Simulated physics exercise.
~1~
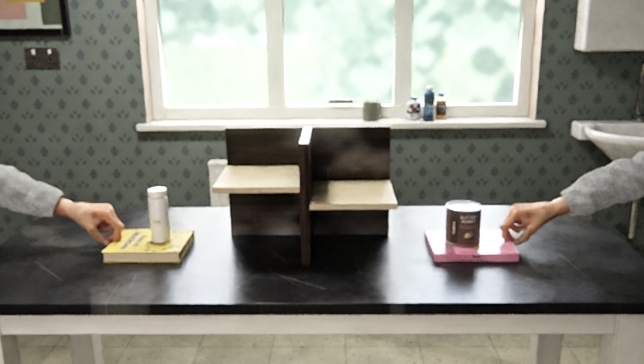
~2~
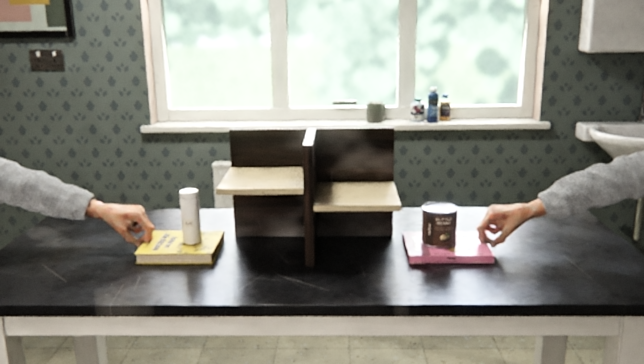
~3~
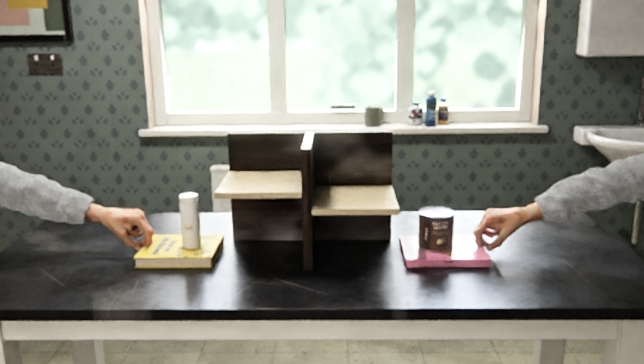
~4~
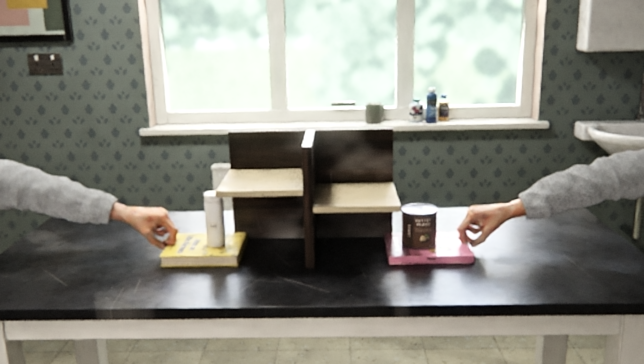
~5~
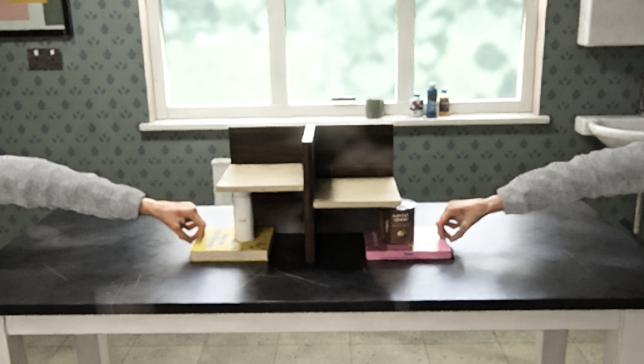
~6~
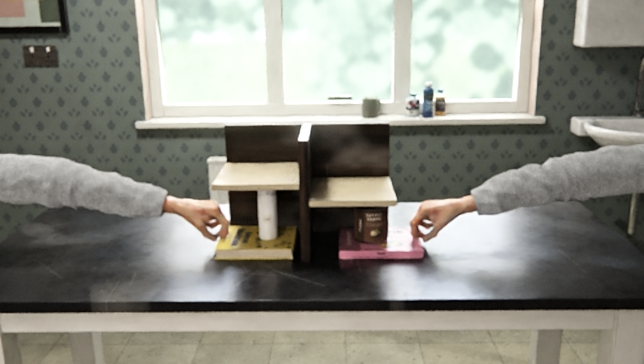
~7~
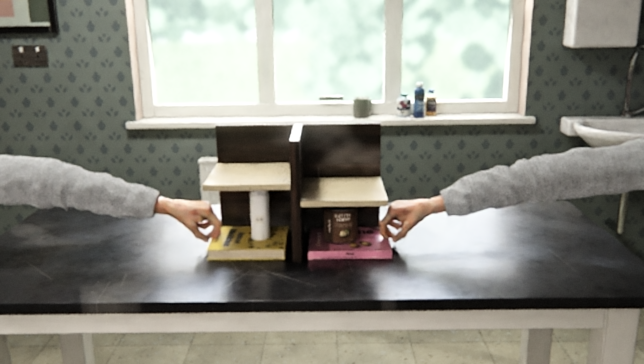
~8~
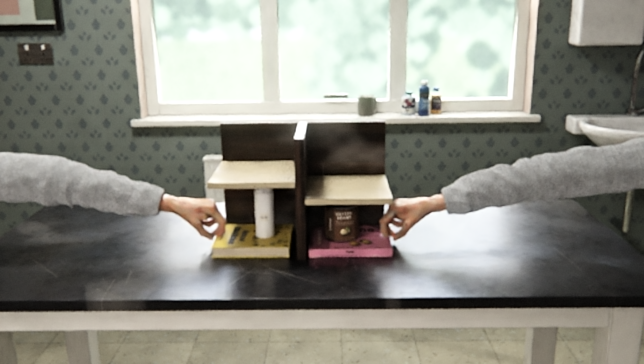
On a black table, two hands slide a book and a packet under low shelves.
